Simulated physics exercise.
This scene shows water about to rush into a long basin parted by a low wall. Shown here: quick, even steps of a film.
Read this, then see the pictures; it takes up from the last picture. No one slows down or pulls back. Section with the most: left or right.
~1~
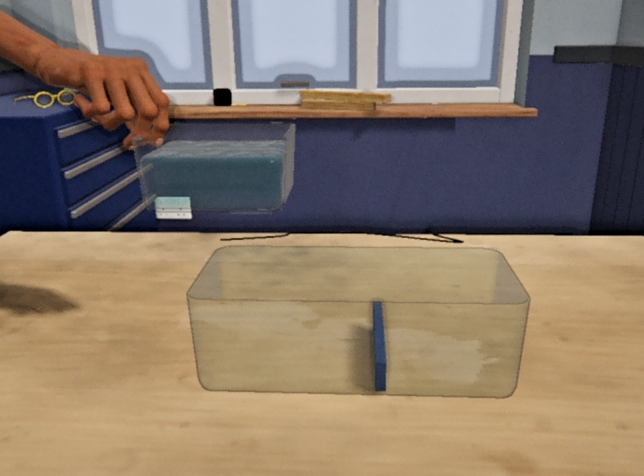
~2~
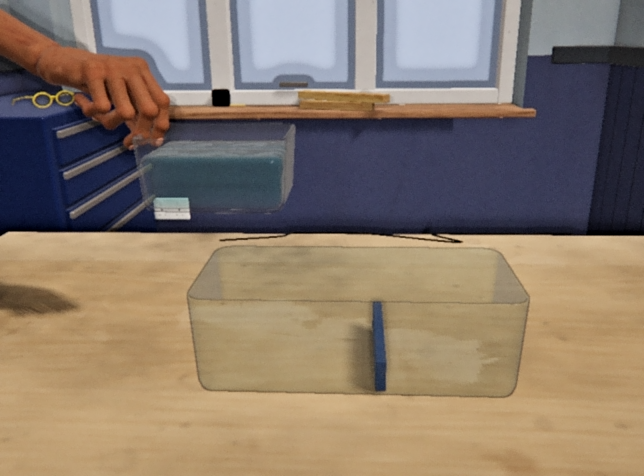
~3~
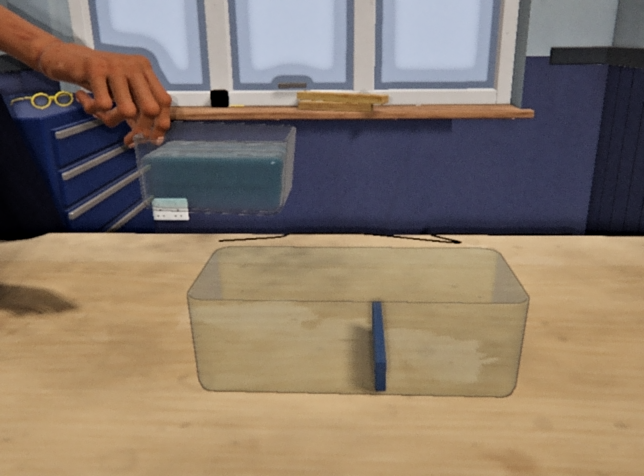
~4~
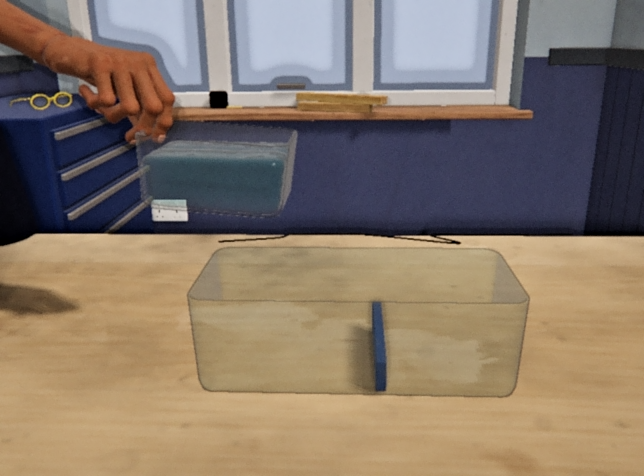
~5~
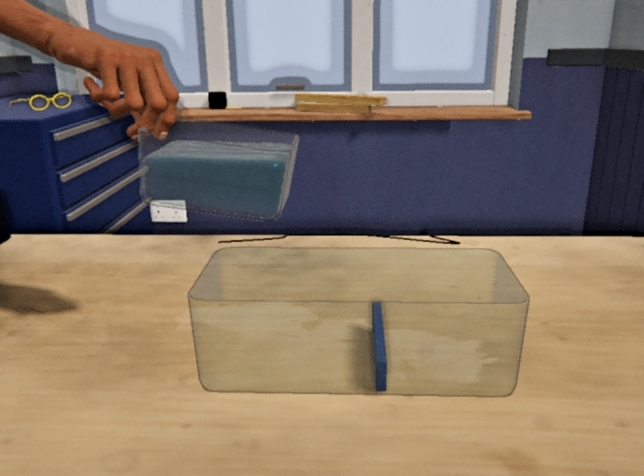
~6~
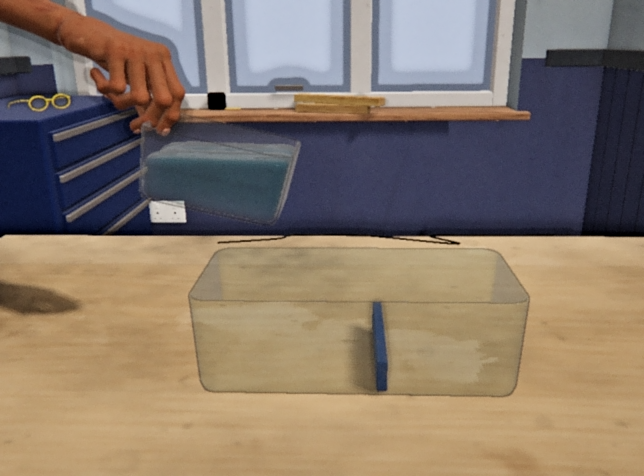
Left.
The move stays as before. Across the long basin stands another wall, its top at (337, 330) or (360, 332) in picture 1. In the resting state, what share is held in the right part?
Roughly 65 per cent, and 45 per cent.
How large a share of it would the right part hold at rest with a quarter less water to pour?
Some 5 per cent.
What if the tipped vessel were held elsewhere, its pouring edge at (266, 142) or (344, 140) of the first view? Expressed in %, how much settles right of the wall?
You'd get around 10 per cent and then around 65 per cent.
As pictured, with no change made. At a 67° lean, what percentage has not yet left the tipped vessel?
45 per cent, roughly.
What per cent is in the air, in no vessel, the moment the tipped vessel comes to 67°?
30 %.
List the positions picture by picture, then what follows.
In the first picture, it leans 0°; its right rim is at (289, 133); the water meets the walls at (155, 148) and (288, 149); the long basin's rim runs from (203, 271) to (514, 275); the wall's top is at (379, 330).
In the second picture, it leans 1°; its right rim is at (290, 134); the water meets the walls at (156, 149) and (288, 149).
In the third picture, it leans 2°; its right rim is at (291, 136); the water meets the walls at (155, 149) and (289, 150).
In the fourth picture, it leans 5°; its right rim is at (292, 140); the water meets the walls at (156, 149) and (290, 152).
In the fifth picture, it leans 8°; its right rim is at (294, 145); the water meets the walls at (157, 150) and (290, 153).
In the sixth picture, it leans 13°; its right rim is at (296, 151); the water meets the walls at (158, 151) and (294, 153).
A moment on, the tilt is 67° and 46 per cent is still to pour, 22 is left of the wall and 0 right of it.
Next, the tilt is 102° and 7 per cent is still to pour, 79 is left of the wall and 7 right of it.
Then the tilt is 111° and 0 per cent is still to pour, 89 is left of the wall and 10 right of it.
Later the tilt is 111° and 0 per cent is still to pour, 88 is left of the wall and 11 right of it.
At rest 88 per cent lies left of the wall, 11 right of it and 1 outside.
